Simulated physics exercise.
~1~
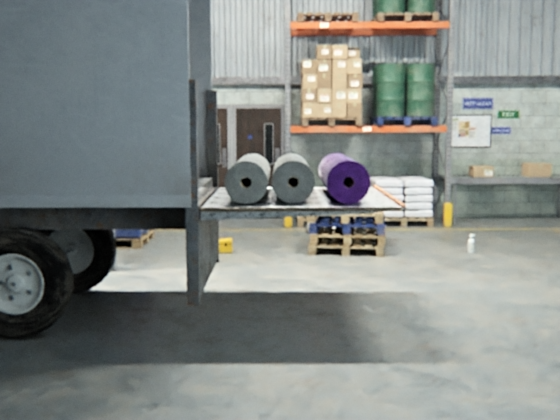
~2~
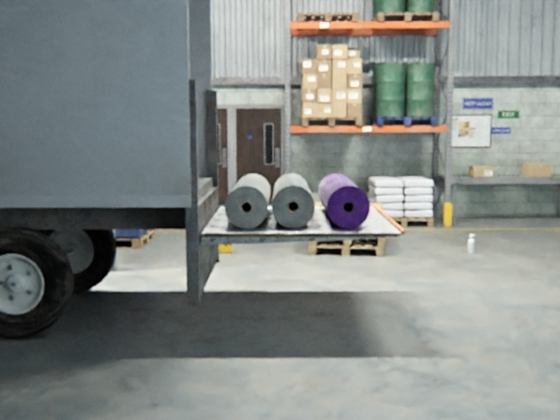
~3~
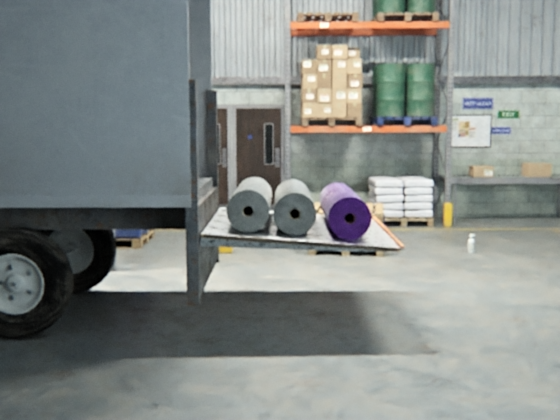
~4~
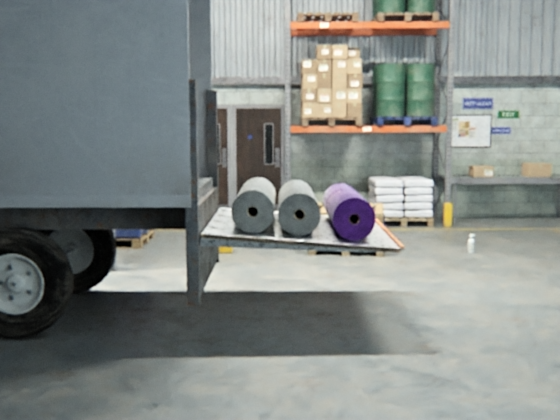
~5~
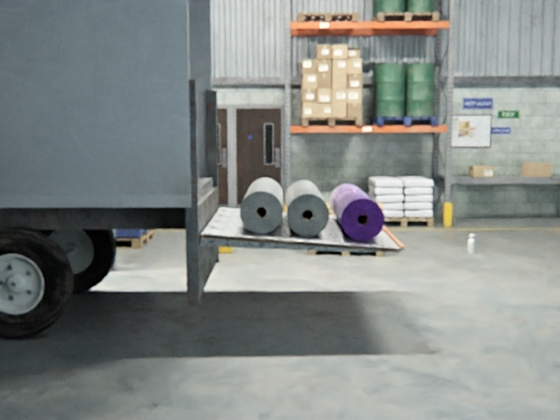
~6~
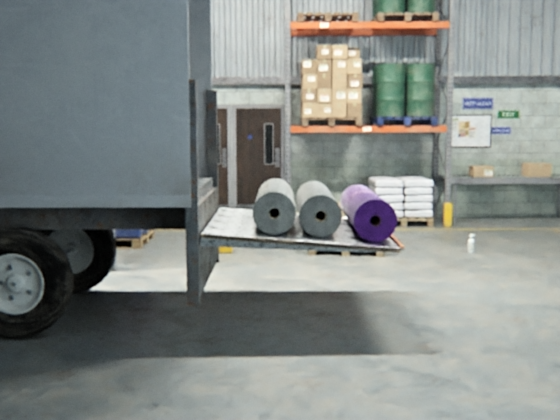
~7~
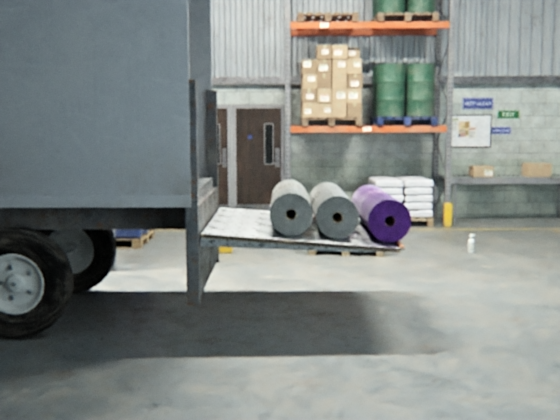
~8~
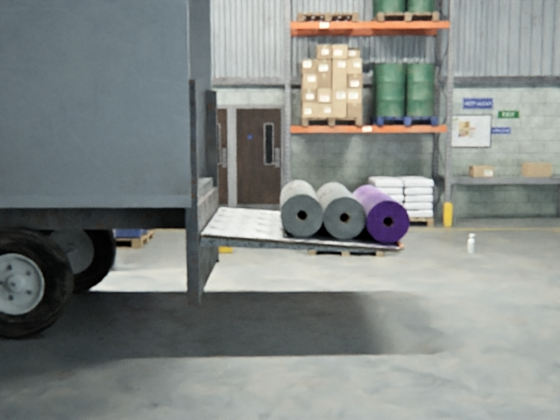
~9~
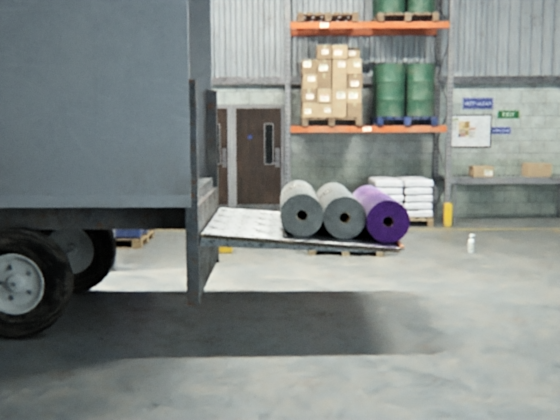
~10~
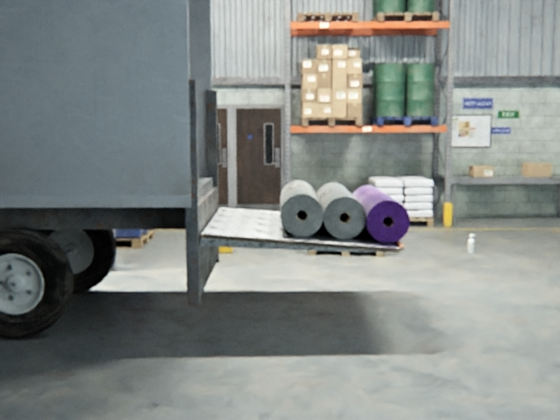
Warehouse with a truck's tail-lift dropping and tilting, two grey rolls and a purple one rolling right, then resting near its edge.
